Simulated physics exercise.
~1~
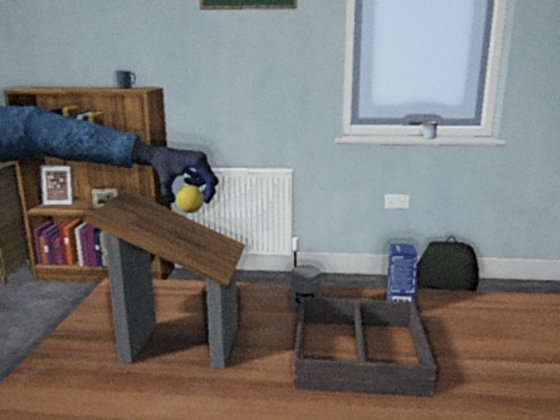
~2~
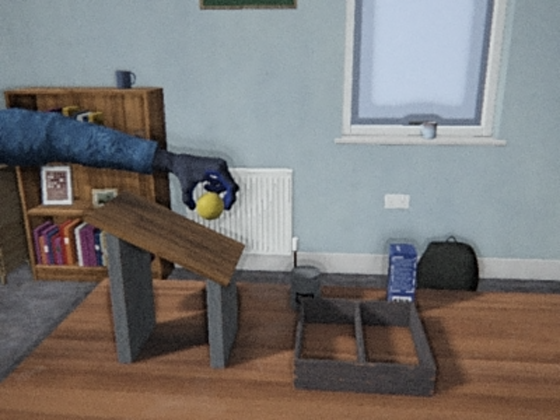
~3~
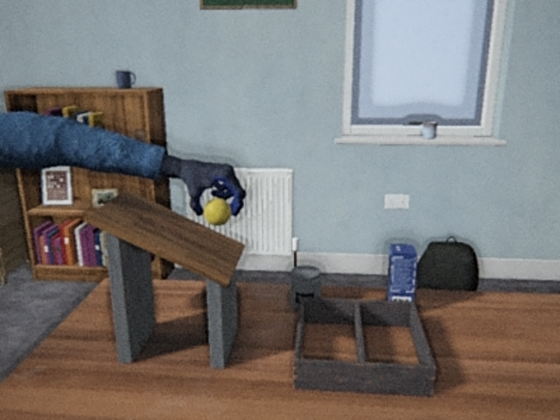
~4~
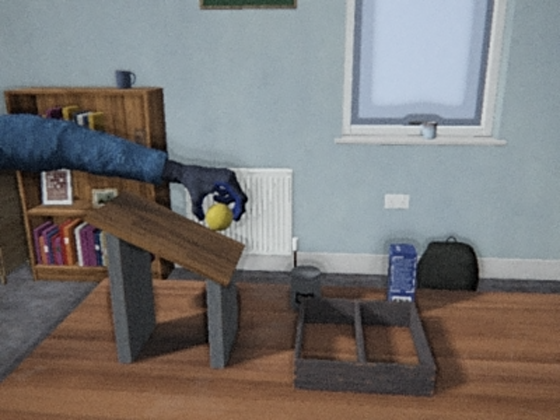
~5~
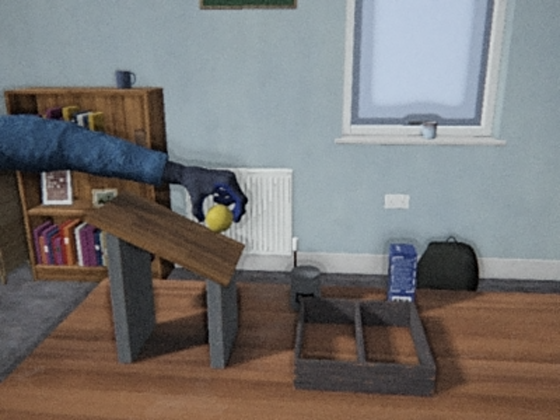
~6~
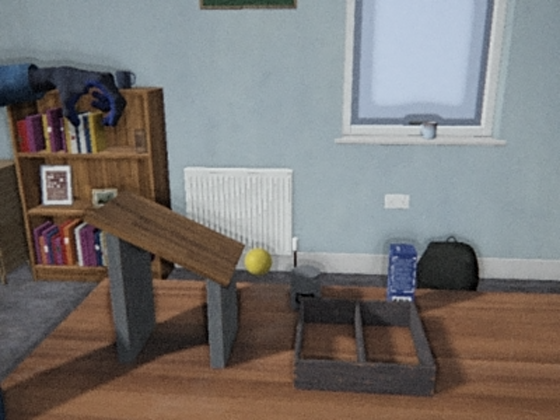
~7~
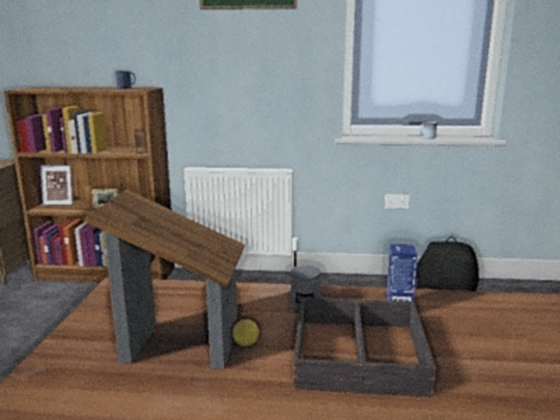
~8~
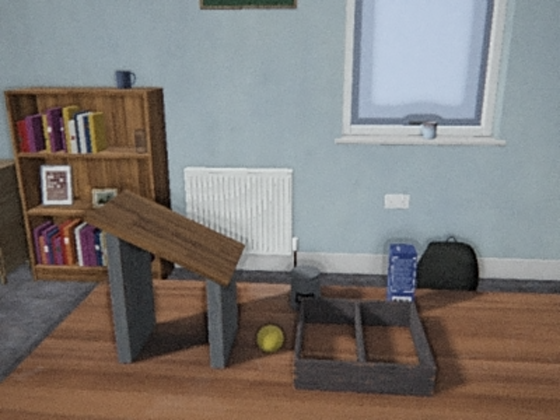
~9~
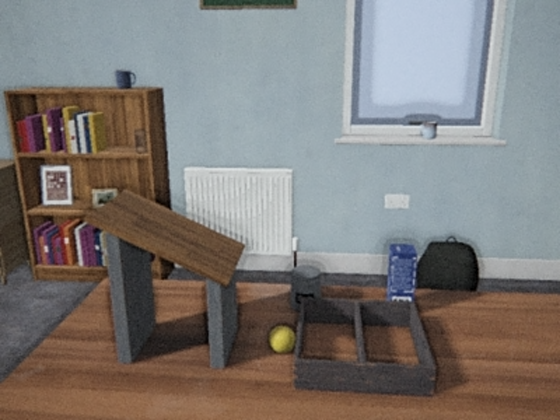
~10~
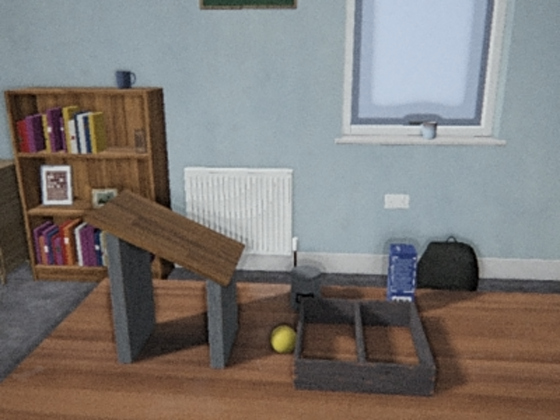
A room with pale blue walls is seen from across a wooden table, with a bookshelf at the left, a white radiator and a window at the right. On the table, a sloping wooden board rests on two grey supports, with a grey two-bay tray to its right and a grey jar, a blue carton and a dark bag behind. A gloved hand carries a yellow lemon rightward above the board, lowers it slightly and pauses near the lower end. The hand lets go and withdraws left as the lemon drops off past the board's edge. It lands on the table, rolls right and rests against the tray, outside both bays.
